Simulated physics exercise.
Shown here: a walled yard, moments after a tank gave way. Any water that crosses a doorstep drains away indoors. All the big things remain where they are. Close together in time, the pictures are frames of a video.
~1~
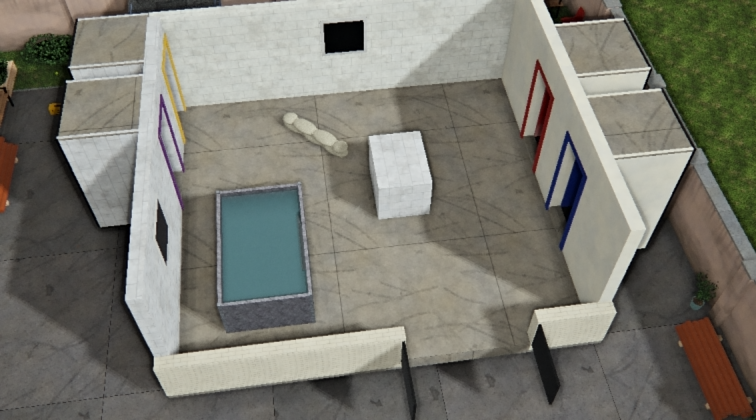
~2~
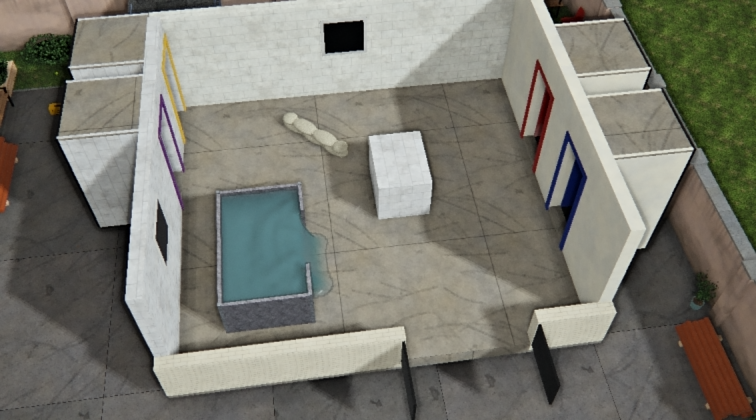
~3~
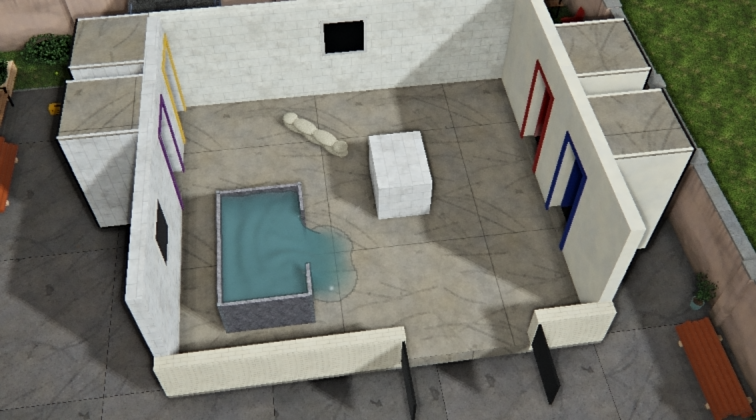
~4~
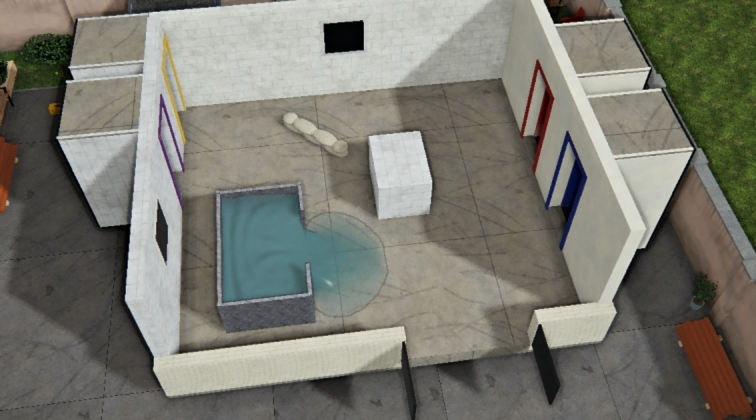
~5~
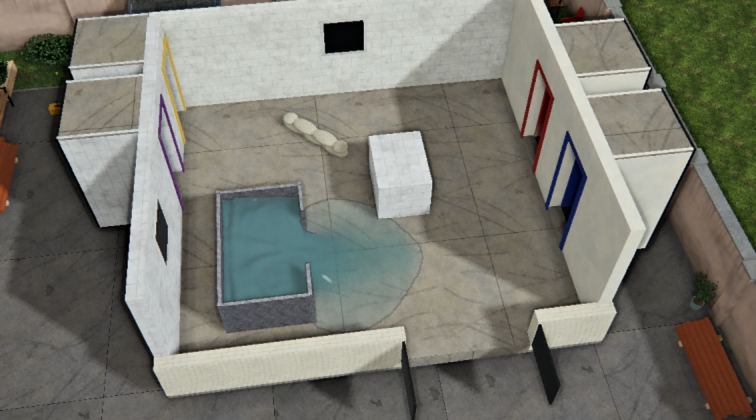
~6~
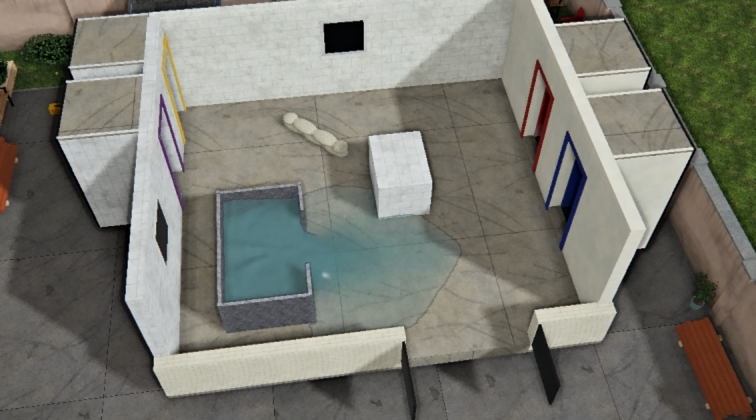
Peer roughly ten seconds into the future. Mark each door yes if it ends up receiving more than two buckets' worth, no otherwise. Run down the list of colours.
Yellow door - no, red door - no, purple door - no, blue door - yes.
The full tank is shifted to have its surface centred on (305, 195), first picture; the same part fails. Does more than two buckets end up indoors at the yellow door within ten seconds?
Yellow: Overshoots.
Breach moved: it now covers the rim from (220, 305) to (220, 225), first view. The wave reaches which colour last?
It's the red one.
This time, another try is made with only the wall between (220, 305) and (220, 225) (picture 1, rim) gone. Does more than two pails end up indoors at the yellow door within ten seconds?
With the breach moved, the yellow one crosses the threshold.
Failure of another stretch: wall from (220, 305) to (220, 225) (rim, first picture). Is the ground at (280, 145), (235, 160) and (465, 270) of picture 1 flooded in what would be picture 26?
In turn: Inundated, then inundated, then inundated.
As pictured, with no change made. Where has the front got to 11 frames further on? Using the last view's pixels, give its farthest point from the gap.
I'd go with roughly (520, 132).
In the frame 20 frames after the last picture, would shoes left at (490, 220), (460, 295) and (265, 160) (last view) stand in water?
First swamped, then swamped, then swamped.
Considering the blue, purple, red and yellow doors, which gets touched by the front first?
That's the blue door.
A moment on, water covers 35 % of the floor; the yellow door not reached, the red door not reached, the purple door not reached, the blue door under two buckets in.
Next, water covers 45 % of the floor; the yellow door not reached, the red door wet at the sill, nothing in, the purple door not reached, the blue door far over two buckets in.
Then, water covers 60 % of the floor; the yellow door not reached, the red door under two buckets in, the purple door not reached, the blue door far over two buckets in.
Later, water covers 70 % of the floor; the yellow door wet at the sill, nothing in, the red door under two buckets in, the purple door wet at the sill, nothing in, the blue door far over two buckets in.
In the end, water covers 85 % of the floor; the yellow door wet at the sill, nothing in, the red door under two buckets in, the purple door wet at the sill, nothing in, the blue door far over two buckets in.
